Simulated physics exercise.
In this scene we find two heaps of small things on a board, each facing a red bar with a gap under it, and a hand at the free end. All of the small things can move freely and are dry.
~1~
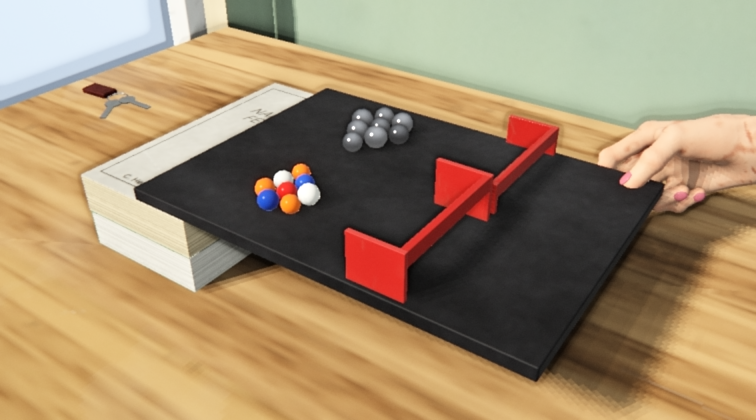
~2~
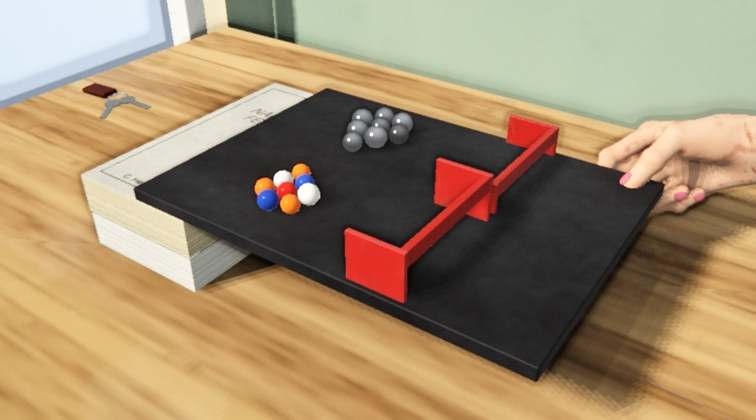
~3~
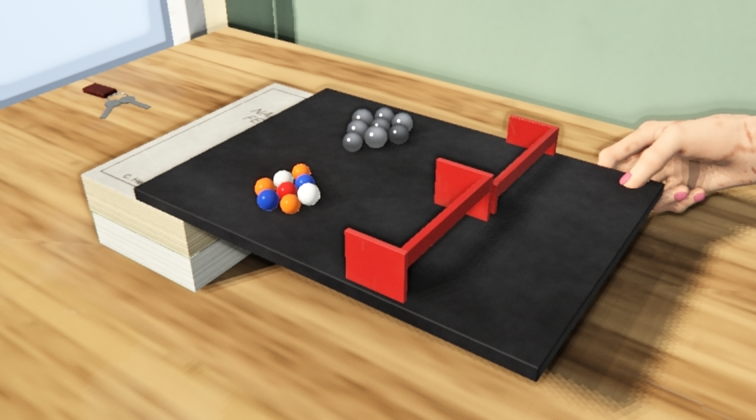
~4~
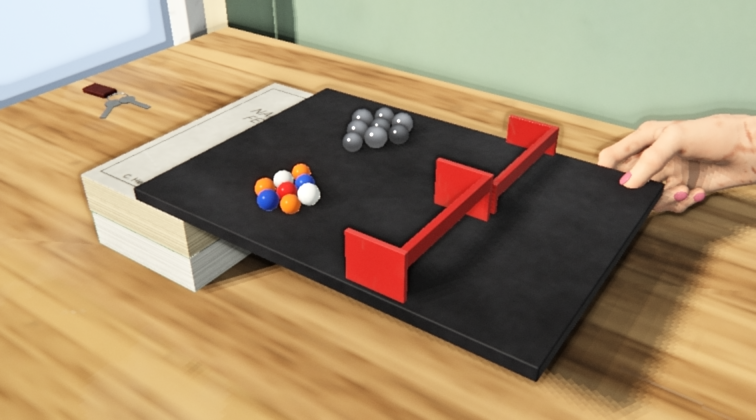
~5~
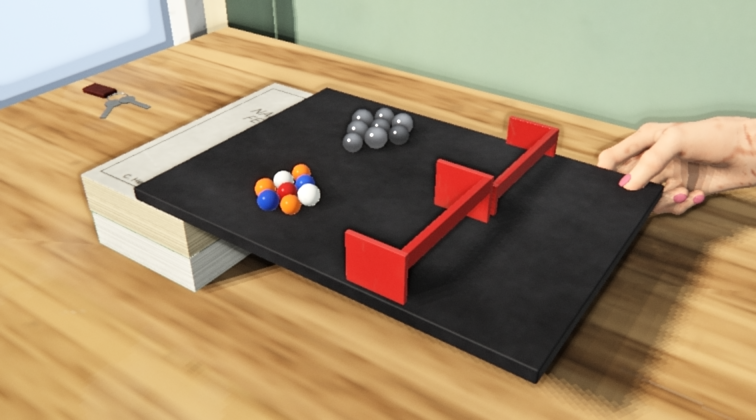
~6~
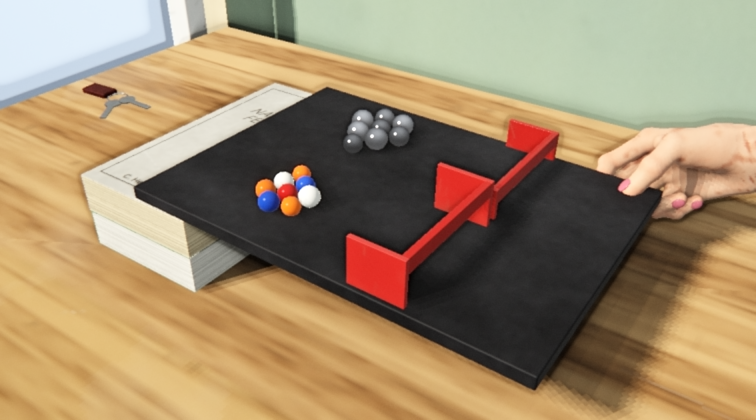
A black board with two clusters of little balls, one colorful and one gray, rested on a thick stack by red barriers, while a hand at the right end lowered it very slightly.
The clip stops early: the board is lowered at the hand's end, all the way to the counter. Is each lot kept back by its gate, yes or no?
Front lot: No; back lot: Yes.
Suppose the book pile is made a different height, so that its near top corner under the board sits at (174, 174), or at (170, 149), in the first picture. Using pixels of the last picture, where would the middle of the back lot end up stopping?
(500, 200) and (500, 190).
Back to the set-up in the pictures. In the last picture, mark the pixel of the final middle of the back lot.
Its centre ends up around (507, 213).
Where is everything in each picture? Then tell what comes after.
The first frame shows held end of the board at (529, 359), level; book pile at (239, 157), about a quarter as high as the board is long; front lot at (287, 192), a few glass marbles; back lot at (380, 127), a few steel balls; front gate at (449, 218), its slot higher than a piece; back gate at (526, 160), its slot lower than a piece.
The second frame shows held end of the board at (529, 359), level; back lot at (380, 127).
The third frame shows held end of the board at (529, 359), level; front lot at (287, 192).
The fourth frame shows held end of the board at (529, 359), level; back lot at (380, 127).
The fifth frame shows held end of the board at (529, 361), level; front lot at (287, 192).
The sixth frame shows held end of the board at (528, 368), down by 1°; book pile at (239, 157); front lot at (288, 193), not moving; back lot at (381, 129), not moving; front gate at (450, 224); back gate at (526, 166).
Then, 0.38 s past the last view, board sloping at 7°; front lot on its way down; back lot on its way down.
Then, 0.78 s past the last view, board sloping at 13°; front lot most past its gate; back lot has reached its gate.
Then, 1.26 s past the last view, board resting at 14°; front lot all past its gate; back lot has reached its gate.
Finally, board resting at 14°; front lot all past its gate; back lot gathered behind its gate.
